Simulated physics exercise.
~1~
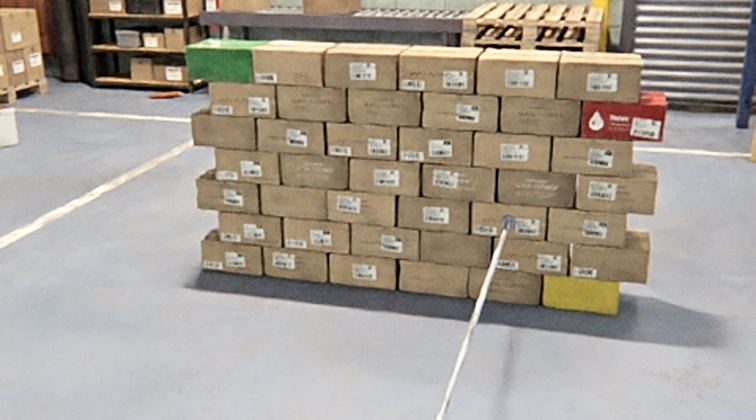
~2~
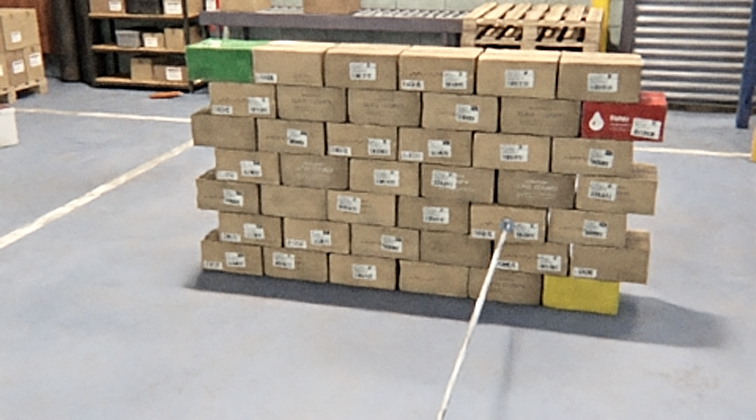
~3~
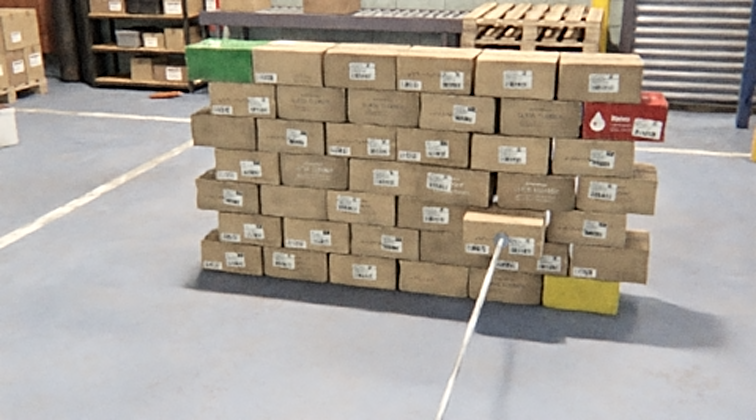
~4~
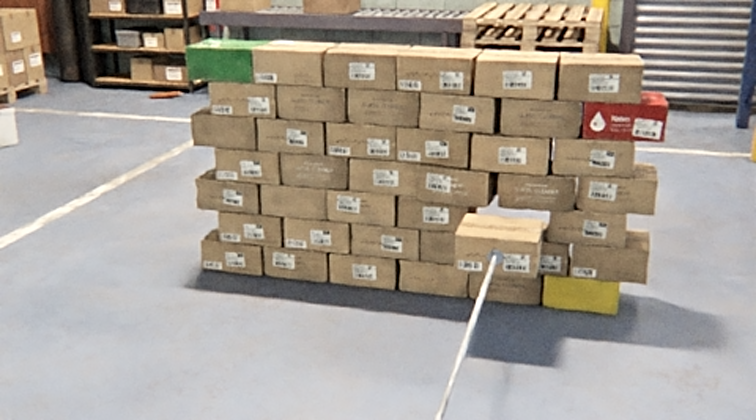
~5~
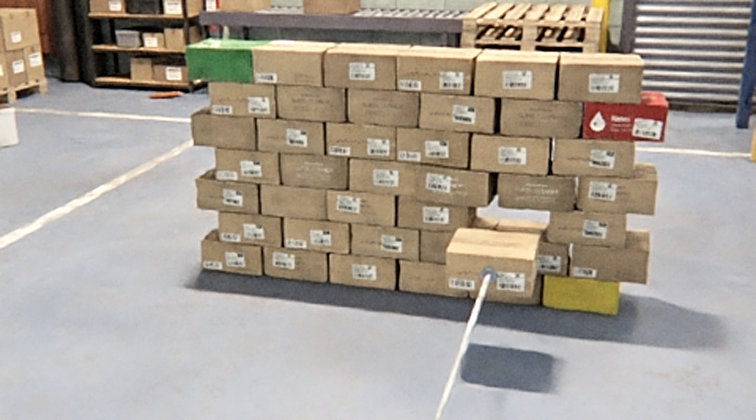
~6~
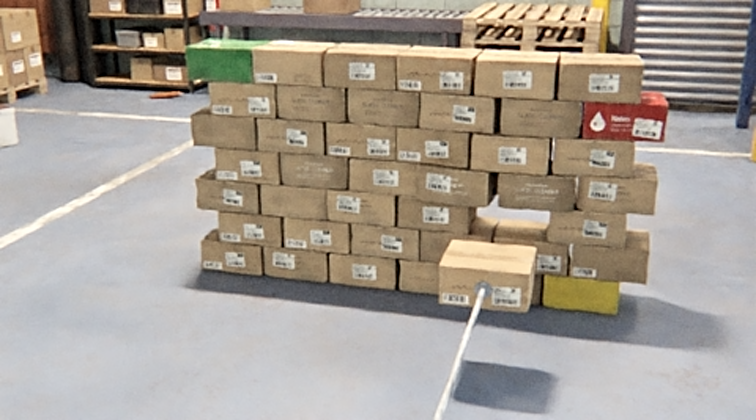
Warehouse floor with a freestanding wall of cardboard boxes, a thin arm drawing one low box out forward, the wall staying up.
